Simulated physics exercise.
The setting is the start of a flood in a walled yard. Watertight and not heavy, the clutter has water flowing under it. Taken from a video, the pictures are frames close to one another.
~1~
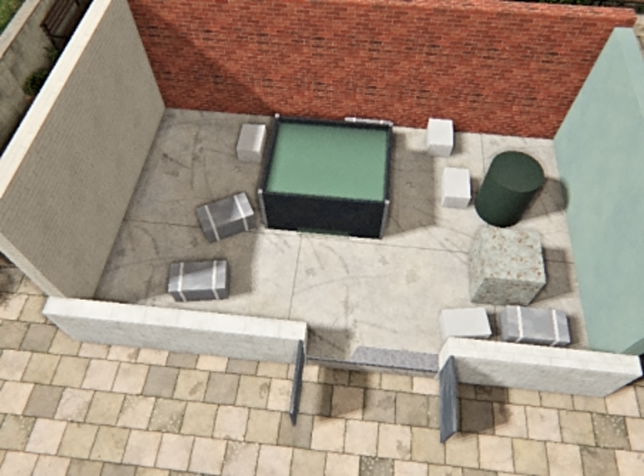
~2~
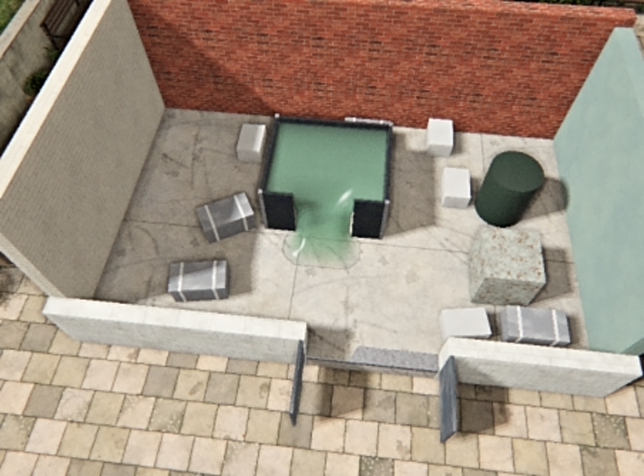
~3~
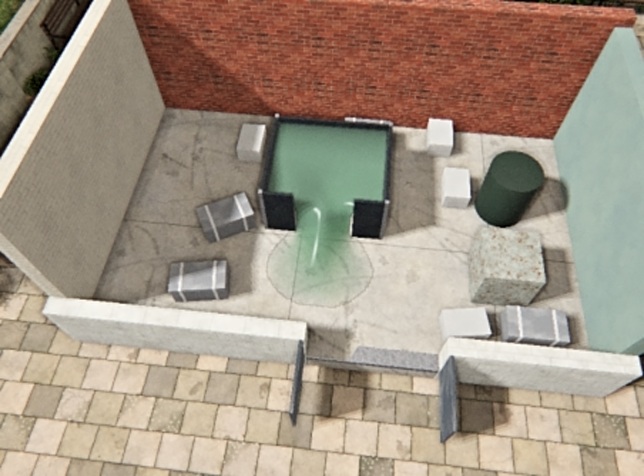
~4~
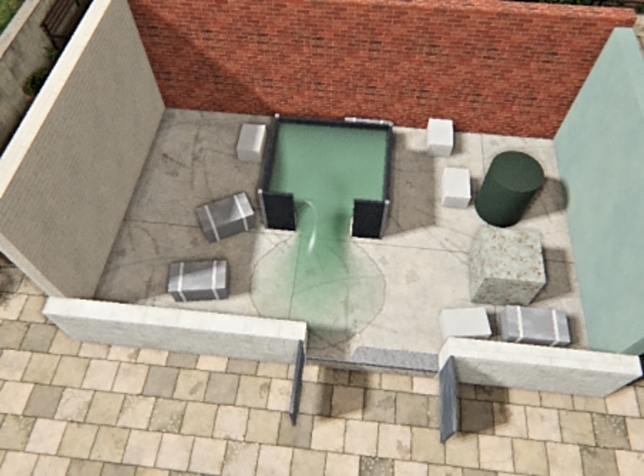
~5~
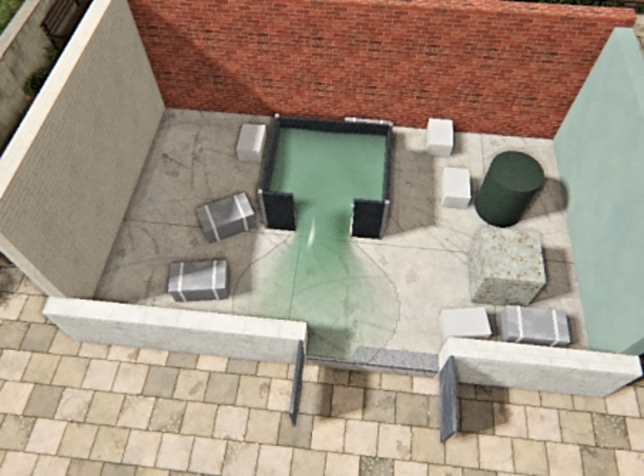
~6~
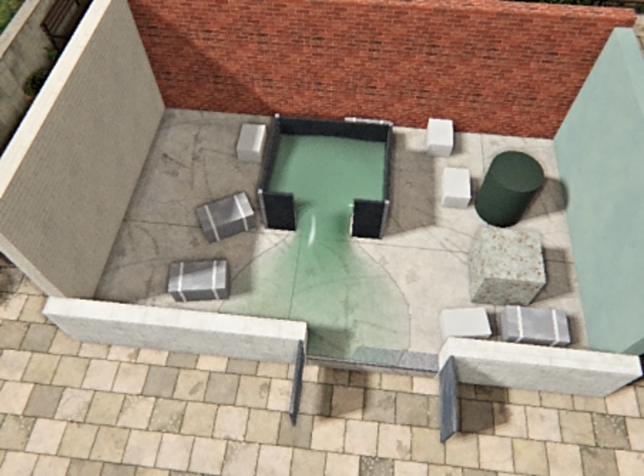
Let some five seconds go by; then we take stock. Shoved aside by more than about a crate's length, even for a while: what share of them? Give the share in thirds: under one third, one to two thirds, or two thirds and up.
That share does not reach a third.
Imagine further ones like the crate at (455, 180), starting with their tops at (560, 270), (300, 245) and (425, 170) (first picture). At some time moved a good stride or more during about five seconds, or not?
One by one: Hardly budges; knocked well away; hardly budges.
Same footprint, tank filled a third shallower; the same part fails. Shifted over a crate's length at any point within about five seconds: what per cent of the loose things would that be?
I reckon 0 per cent of the loose things.
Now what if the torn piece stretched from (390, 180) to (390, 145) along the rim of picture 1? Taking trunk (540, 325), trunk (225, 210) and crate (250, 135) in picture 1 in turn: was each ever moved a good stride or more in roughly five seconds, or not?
Travels that far, falls short, falls short.
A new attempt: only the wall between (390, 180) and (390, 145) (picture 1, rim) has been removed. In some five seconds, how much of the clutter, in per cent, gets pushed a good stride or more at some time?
50 % or thereabouts.
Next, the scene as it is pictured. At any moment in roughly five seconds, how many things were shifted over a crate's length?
So that is 1.
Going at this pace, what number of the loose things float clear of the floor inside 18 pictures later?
0.
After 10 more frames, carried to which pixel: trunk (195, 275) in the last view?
It should be near (191, 243).
A moment on, 0 of 8 are well off their spots; 0 afloat.
Next, 1 of 8 are well off their spots; 0 afloat.
Later, 1 of 8 are well off their spots; 0 afloat.
In the end, 1 of 8 are well off their spots, and 1 have been at some point; 0 afloat.
